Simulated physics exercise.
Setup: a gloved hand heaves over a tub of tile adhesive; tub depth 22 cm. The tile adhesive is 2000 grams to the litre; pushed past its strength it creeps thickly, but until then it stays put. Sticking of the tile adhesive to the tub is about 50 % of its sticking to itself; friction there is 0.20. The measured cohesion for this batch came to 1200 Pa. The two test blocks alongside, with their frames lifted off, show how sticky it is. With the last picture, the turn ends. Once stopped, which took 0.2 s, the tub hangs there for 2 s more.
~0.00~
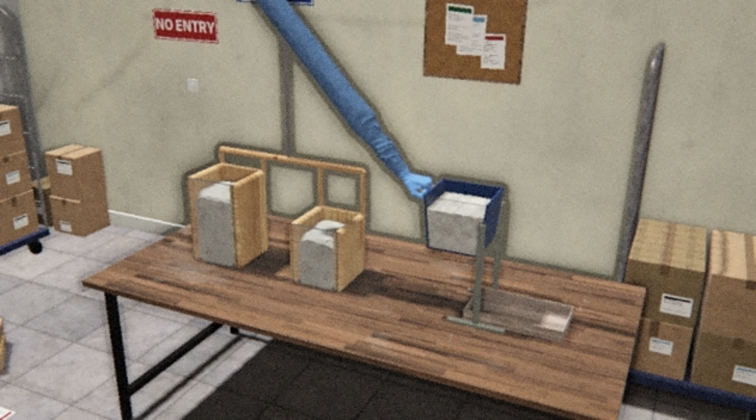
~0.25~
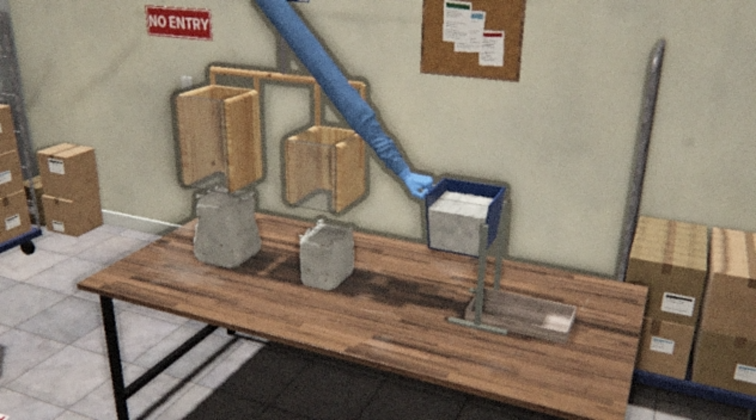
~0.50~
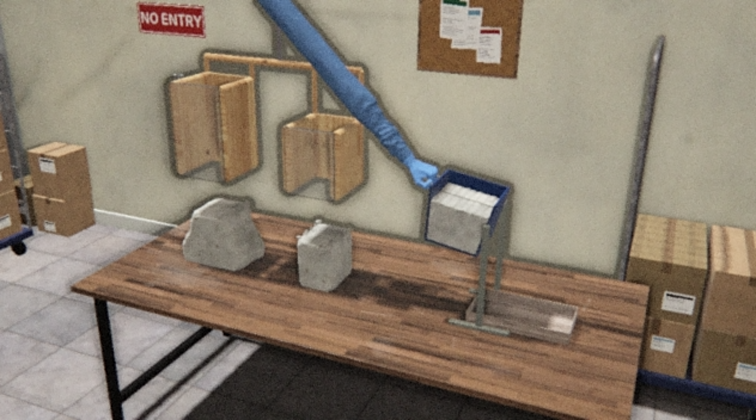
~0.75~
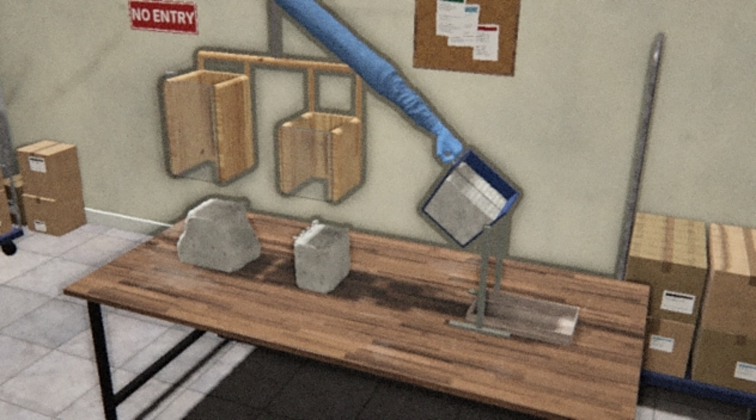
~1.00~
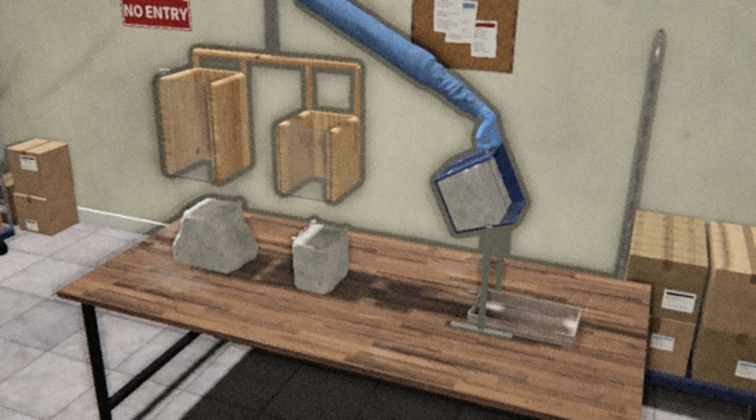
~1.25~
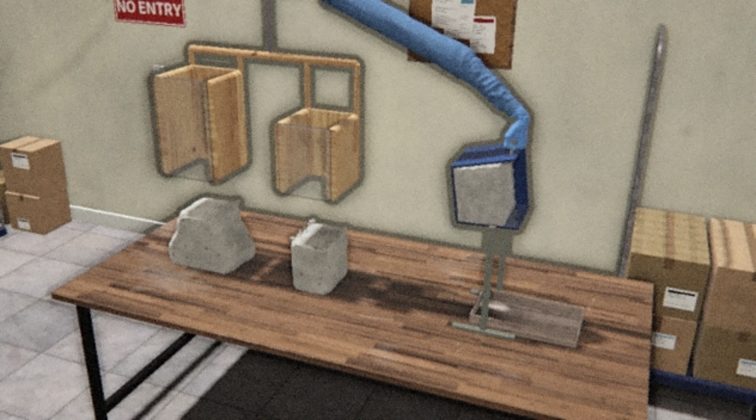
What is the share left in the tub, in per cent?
About 100 %.
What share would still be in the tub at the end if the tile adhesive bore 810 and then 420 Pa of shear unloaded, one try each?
Respectively, close to 100 % and close to 60 %.
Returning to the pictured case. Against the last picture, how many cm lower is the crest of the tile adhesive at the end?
About 0 cm.
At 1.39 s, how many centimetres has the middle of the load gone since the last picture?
Roughly 0 centimetres.
After 1.39 s, the tub is at 81 degrees and holds 100 %.
After 1.56 s, the tub is at 81 degrees and holds 100 %.
After 1.73 s, the tub is at 81 degrees and holds 100 %.
After 1.90 s, the tub is at 81 degrees and holds 100 %.
After 3.25 s, at the end, the tub is at 81 degrees and holds 100 %.
